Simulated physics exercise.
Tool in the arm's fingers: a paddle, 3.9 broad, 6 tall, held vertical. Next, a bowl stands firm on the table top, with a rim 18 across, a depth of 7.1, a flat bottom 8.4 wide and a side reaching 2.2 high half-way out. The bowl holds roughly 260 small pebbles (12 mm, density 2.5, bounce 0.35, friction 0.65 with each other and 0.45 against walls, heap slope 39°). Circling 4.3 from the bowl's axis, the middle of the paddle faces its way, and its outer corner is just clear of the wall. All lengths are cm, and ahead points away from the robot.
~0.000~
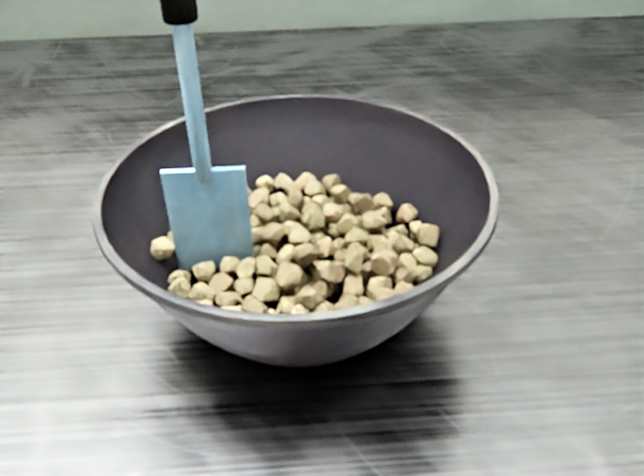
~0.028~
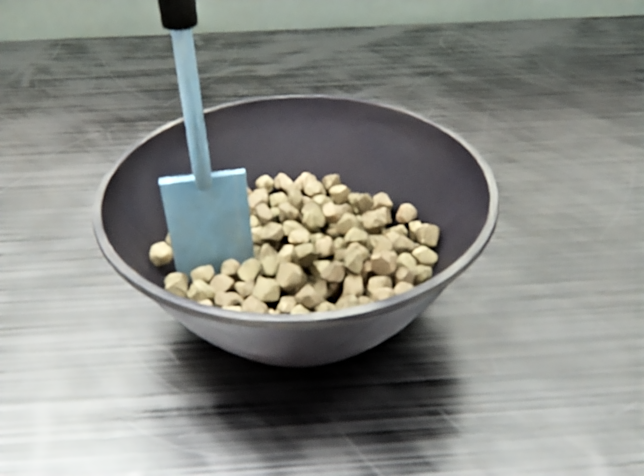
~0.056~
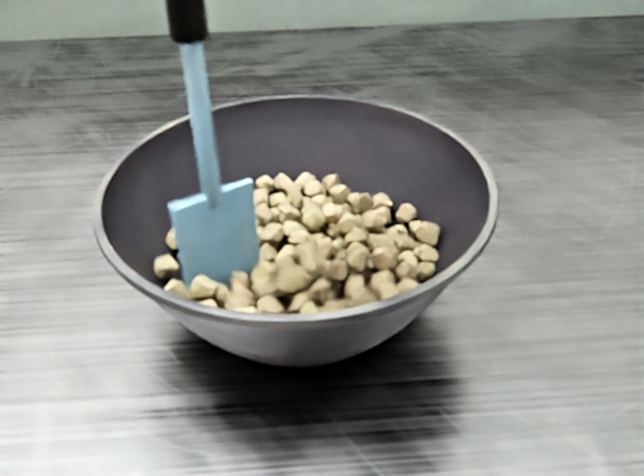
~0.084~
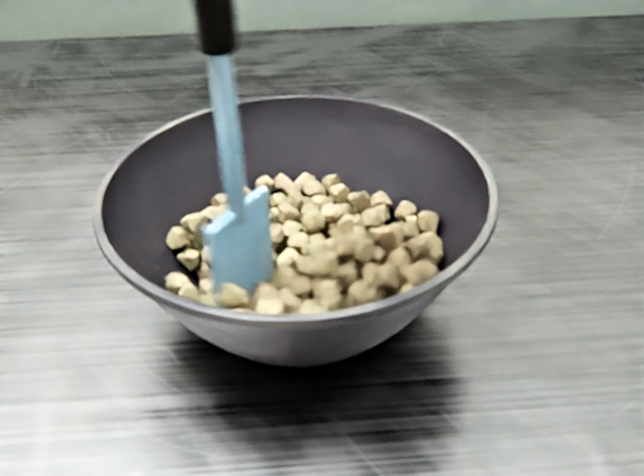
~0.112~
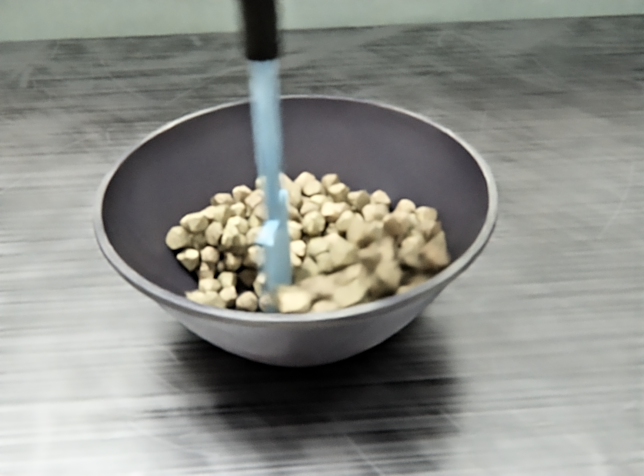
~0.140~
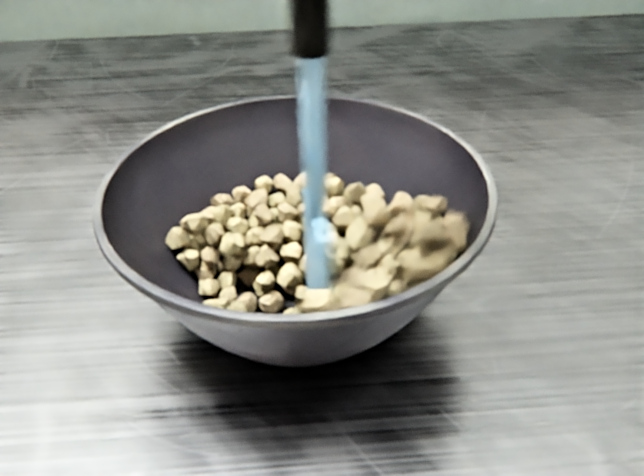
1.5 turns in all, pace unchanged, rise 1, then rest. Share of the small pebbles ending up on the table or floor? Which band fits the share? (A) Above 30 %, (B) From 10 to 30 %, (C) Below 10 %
Answer: B.
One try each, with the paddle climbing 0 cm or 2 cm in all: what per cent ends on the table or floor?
Some 30 and 15 per cent.
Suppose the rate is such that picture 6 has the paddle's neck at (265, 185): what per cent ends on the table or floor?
Roughly 10 per cent.
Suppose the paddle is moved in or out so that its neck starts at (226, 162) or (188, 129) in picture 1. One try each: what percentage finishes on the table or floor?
I'd guess some 10 and 25 percent.
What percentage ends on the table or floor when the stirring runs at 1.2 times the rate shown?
Some 30 in a hundred.
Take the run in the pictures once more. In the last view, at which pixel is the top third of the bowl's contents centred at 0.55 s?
Around (308, 294).
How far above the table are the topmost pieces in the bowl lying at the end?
The top sits some 6.5 cm up.
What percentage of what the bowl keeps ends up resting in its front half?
About 45 per cent.
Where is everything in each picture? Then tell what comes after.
The paddle neck at (199, 141), 0° round; upper third of the load around (304, 239), from x 165 to 430, top at y 185; 264 in the bowl, in the first picture.
The paddle neck at (198, 147), 8° round; upper third of the load around (303, 243), from x 160 to 430, top at y 185, in the second picture.
The paddle neck at (208, 164), 30° round; upper third of the load around (309, 253), from x 165 to 430, top at y 185, in the third picture.
The paddle neck at (234, 178), 53° round; upper third of the load around (329, 261), from x 180 to 435, top at y 185, in the fourth picture.
The paddle neck at (272, 185), 76° round; upper third of the load around (351, 259), from x 180 to 435, top at y 185, in the fifth picture.
The paddle neck at (315, 183), 99° round; upper third of the load around (379, 250), from x 180 to 455, top at y 185; 264 in the bowl, in the sixth picture.
After 0.34 s, 269° round, highest piece 9 above the table; 242 in the bowl, 6 on the table or floor, 16 in flight or on the tool.
After 0.55 s, 79° round, highest piece 8 above the table; 218 in the bowl, 40 on the table or floor, 6 in flight or on the tool.
After 0.85 s, 180° round, highest piece 7 above the table; 213 in the bowl, 51 on the table or floor.
After 1.55 s, 180° round, highest piece 6 above the table; 213 in the bowl, 51 on the table or floor.
In the end, 213 in the bowl, 51 on the table or floor. That is 19 % on the table or floor.
